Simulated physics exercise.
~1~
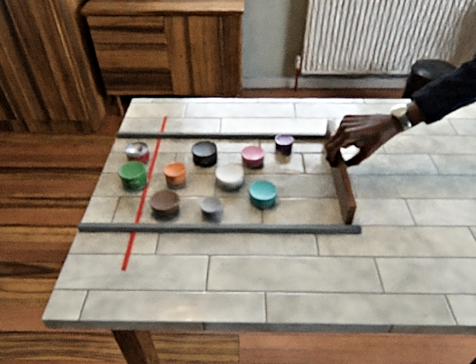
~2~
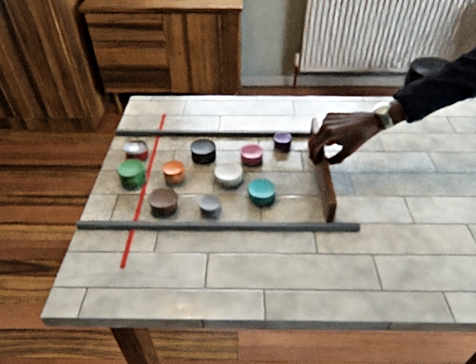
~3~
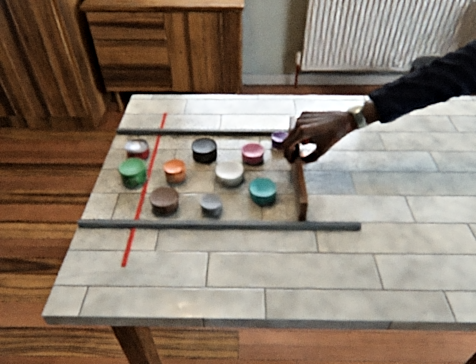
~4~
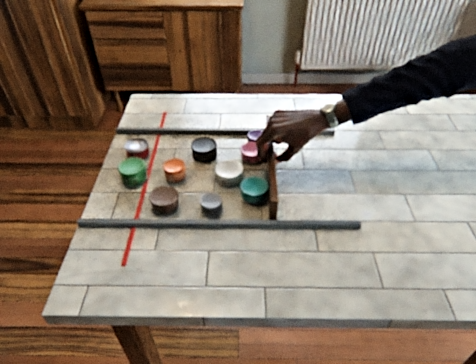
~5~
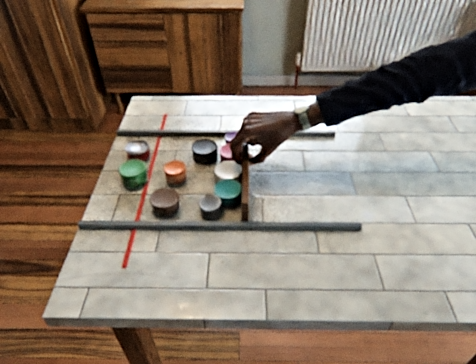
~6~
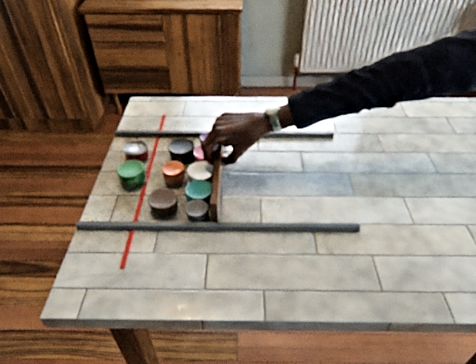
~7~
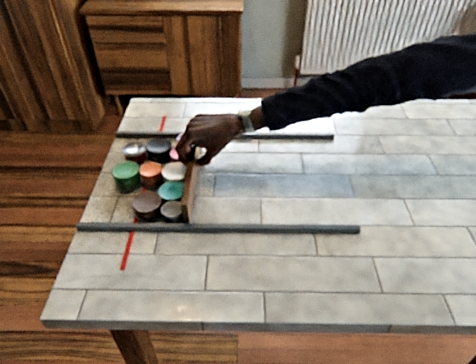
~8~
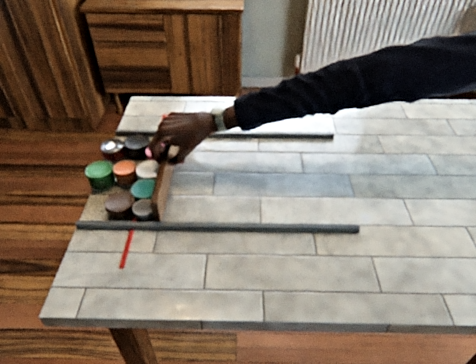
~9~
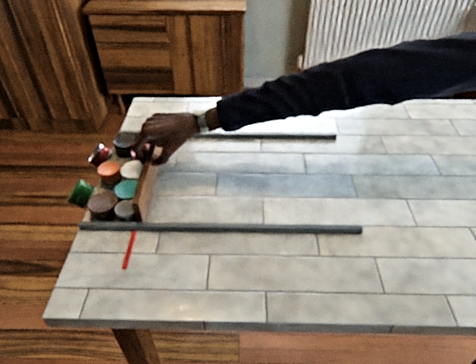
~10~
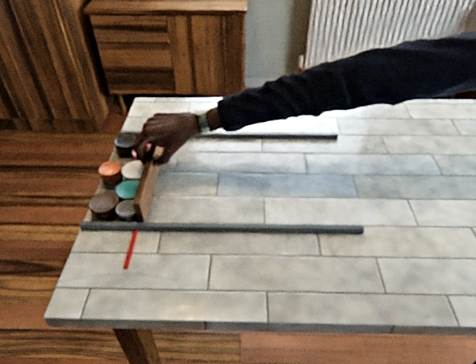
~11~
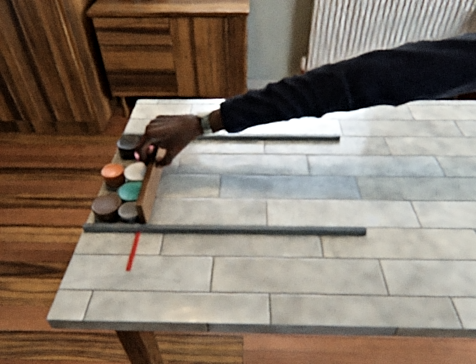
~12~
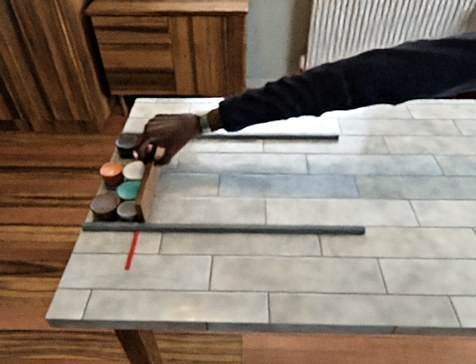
Wooden board pushed left by a hand, sweeping small tins and pots together until the green and red ones topple off the table's edge.
